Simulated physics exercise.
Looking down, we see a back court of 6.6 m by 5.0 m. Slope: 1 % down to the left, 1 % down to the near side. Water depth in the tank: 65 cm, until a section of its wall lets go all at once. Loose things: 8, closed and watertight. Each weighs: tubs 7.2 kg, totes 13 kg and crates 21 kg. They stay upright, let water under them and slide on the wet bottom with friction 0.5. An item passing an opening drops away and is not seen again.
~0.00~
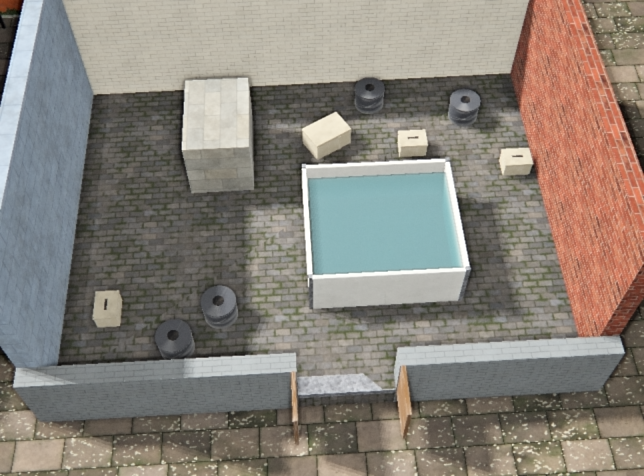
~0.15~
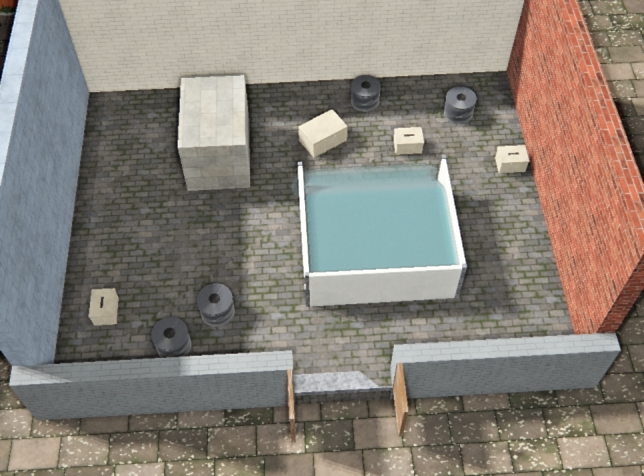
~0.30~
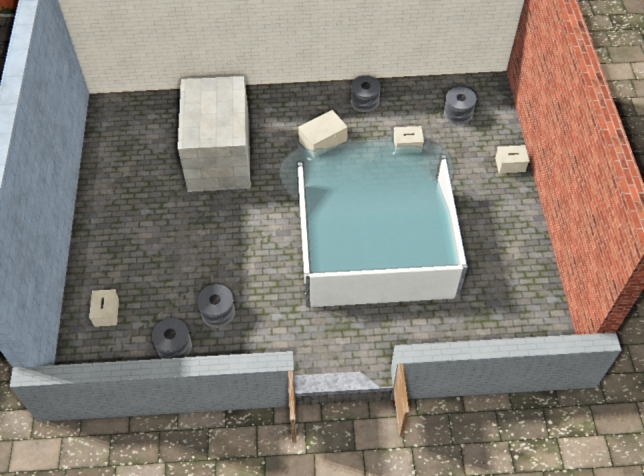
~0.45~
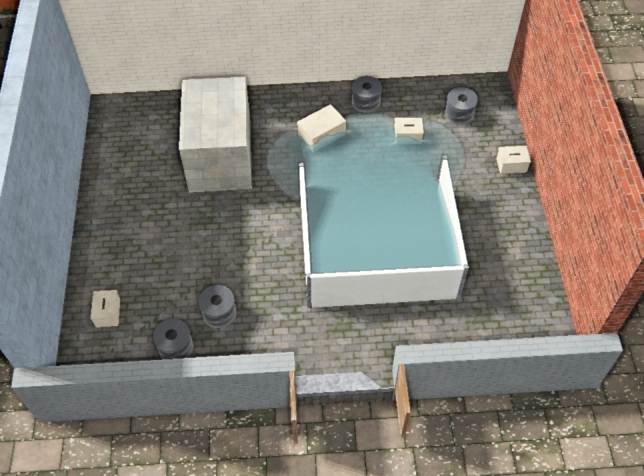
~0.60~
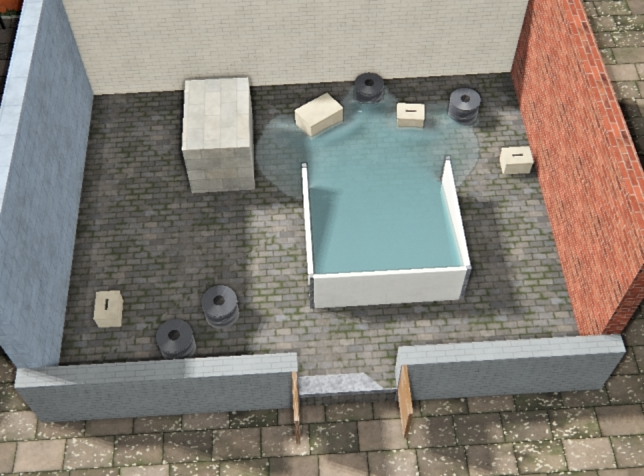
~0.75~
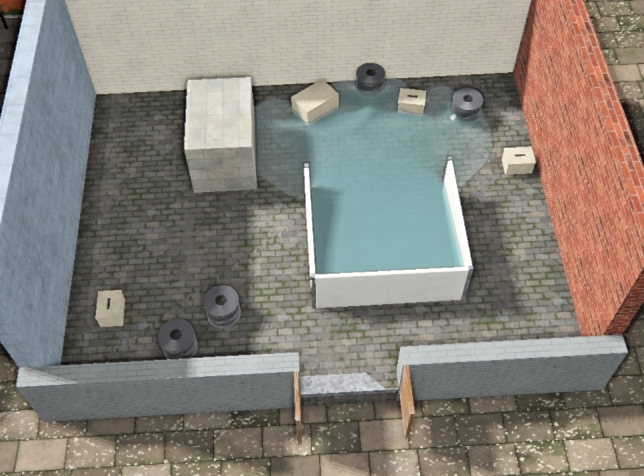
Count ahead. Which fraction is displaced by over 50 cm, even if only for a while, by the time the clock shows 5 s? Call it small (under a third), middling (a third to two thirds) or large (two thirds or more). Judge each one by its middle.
Middling, a third to two thirds.
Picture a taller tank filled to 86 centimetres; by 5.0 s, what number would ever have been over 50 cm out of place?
The count would be 6.
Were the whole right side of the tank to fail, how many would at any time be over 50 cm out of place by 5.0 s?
6.
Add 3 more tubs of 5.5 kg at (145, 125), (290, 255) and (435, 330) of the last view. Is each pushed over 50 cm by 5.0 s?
Each in turn ends up beyond the limit, beyond the limit, within the limit.
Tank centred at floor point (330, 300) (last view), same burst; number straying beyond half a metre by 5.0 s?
That would give 5.
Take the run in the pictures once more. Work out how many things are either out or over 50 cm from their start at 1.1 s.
By that point, 2.
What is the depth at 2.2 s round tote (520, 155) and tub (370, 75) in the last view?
About 1 and 22 cm.
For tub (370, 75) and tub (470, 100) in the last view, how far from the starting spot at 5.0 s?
The first is off by 200 cm, the second by 400 cm.
After 1.1 s 2 of 8 are over 50 cm from their spots; 1 afloat.
After 2.2 s 3 of 8 are over 50 cm from their spots; 4 afloat.
After 3.5 s 5 of 8 are over 50 cm from their spots; 4 afloat.
After 5.0 s 5 of 8 are over 50 cm from their spots, and 5 have been at some point; 3 afloat.
